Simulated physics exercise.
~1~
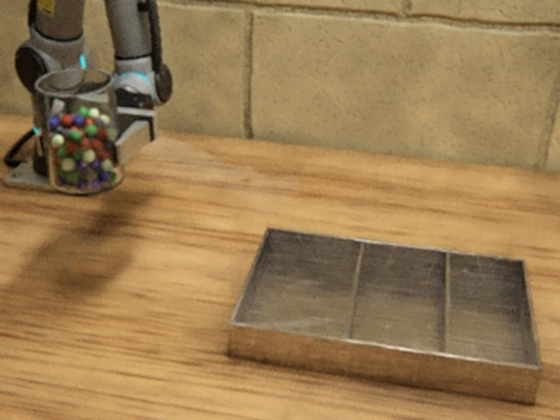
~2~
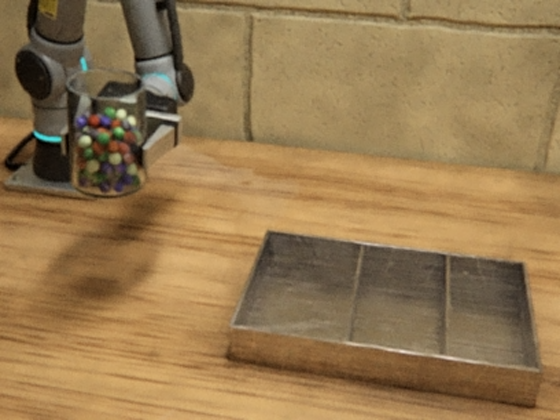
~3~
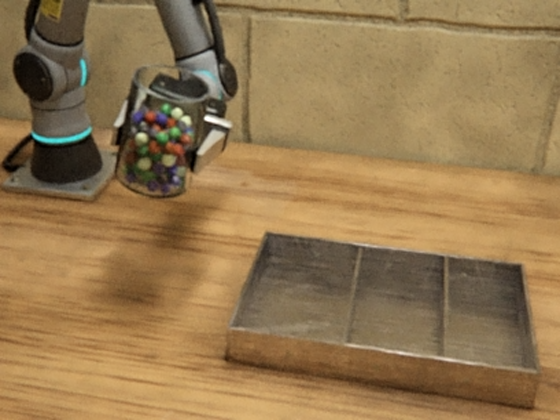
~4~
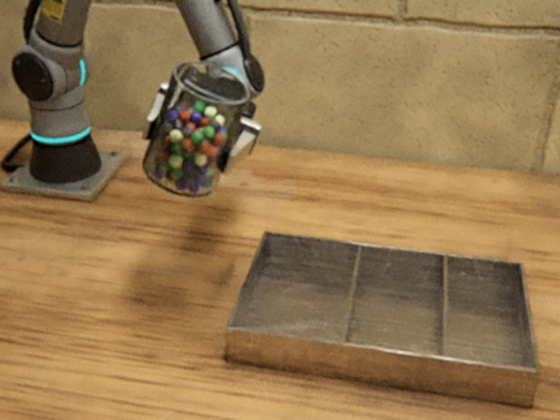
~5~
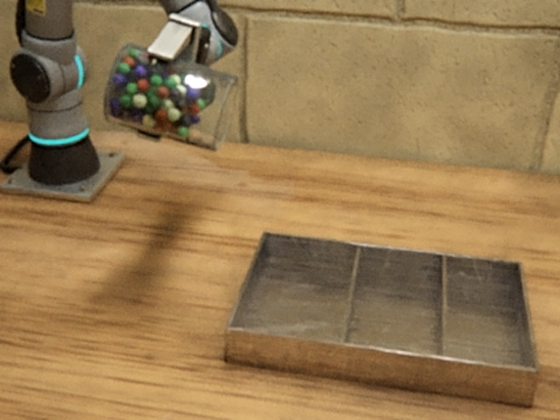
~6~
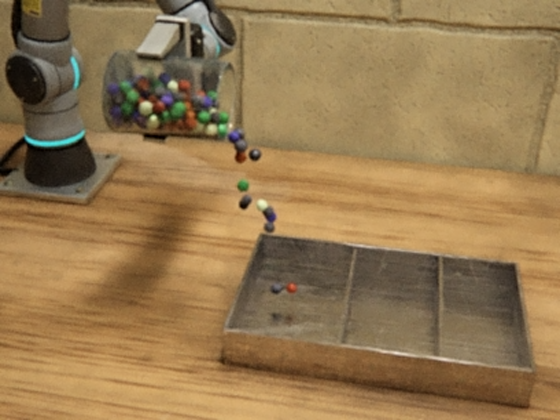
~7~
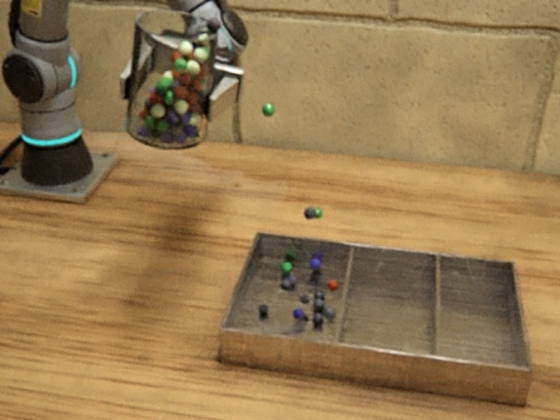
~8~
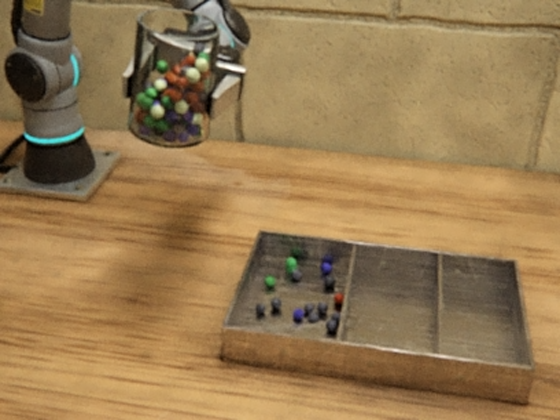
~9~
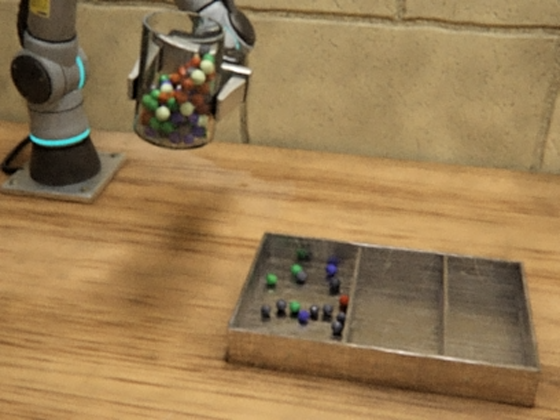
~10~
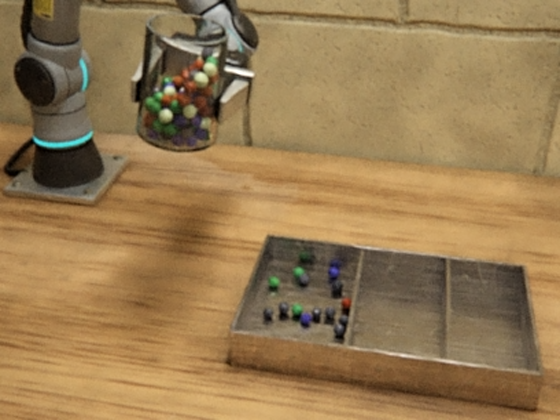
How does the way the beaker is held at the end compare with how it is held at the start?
At the start the beaker is held upright, while at the end it is held leaning slightly.
